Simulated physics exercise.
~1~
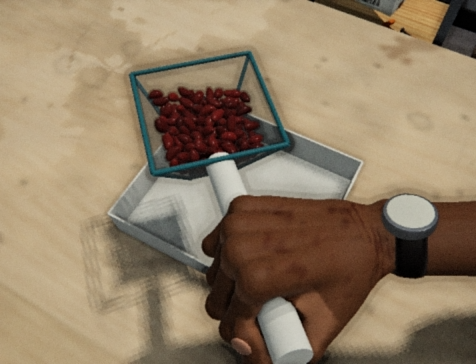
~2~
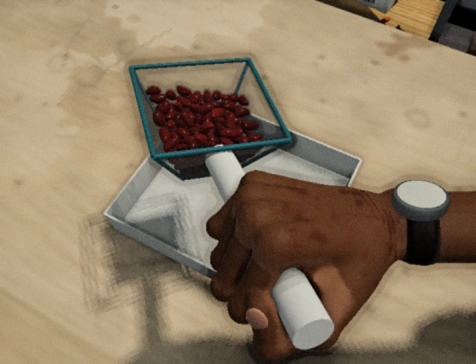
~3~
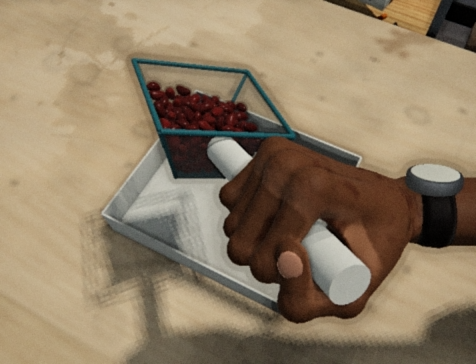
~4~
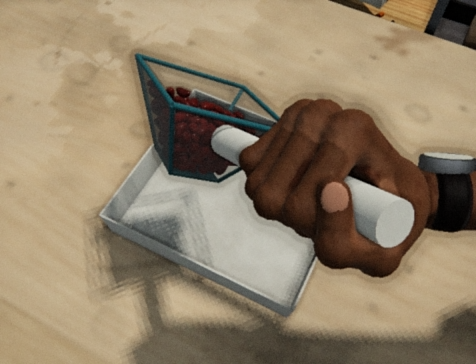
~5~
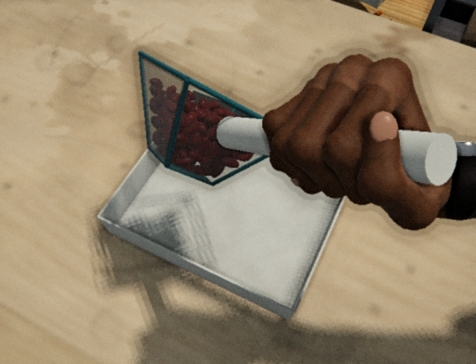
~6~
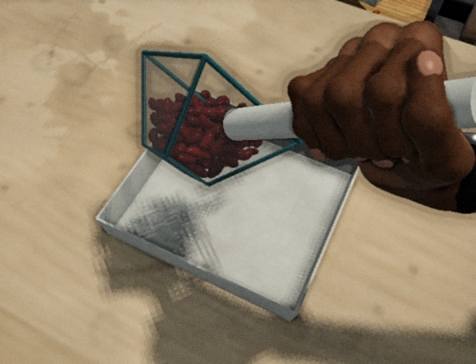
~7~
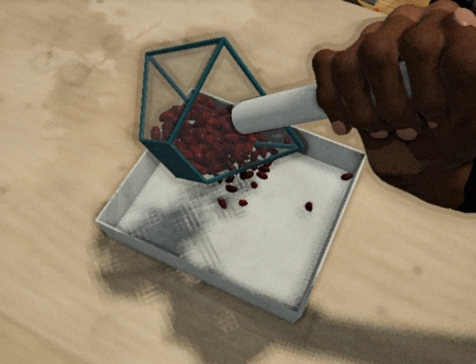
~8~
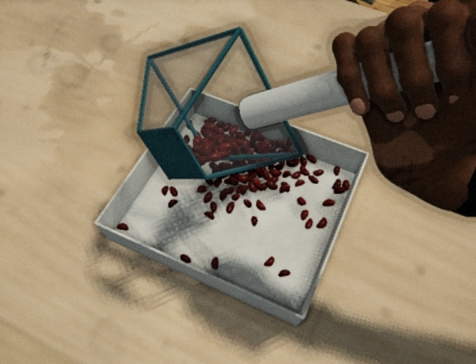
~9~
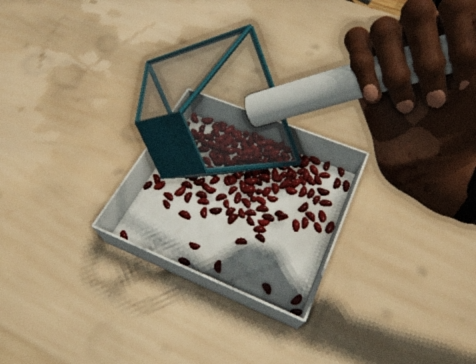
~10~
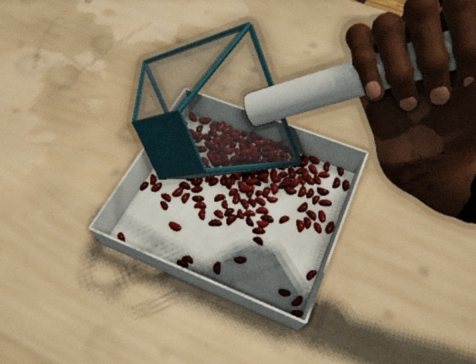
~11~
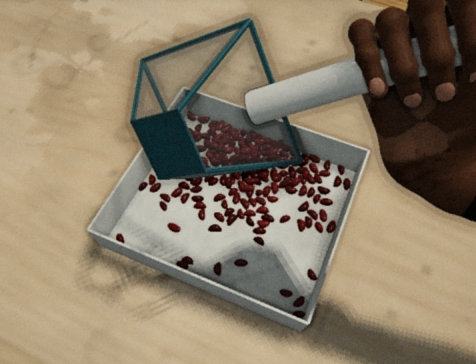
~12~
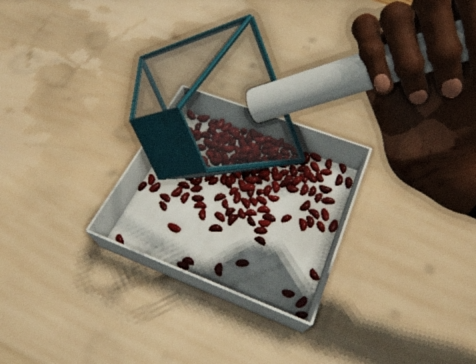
At the start, a hand wearing a watch grips the white handle of a clear, teal-edged scoop of dark red kidney beans above a shallow pale tray on a wooden surface. The hand turns and rises toward the right, steadily tipping the scoop while the beans stay inside. As the tilt steepens, a few beans slip over the edge, then many more tumble out and scatter toward the near side of the tray. Finally the scoop is held still, tipped over, with the beans clustered beneath it and spread loosely across the tray.
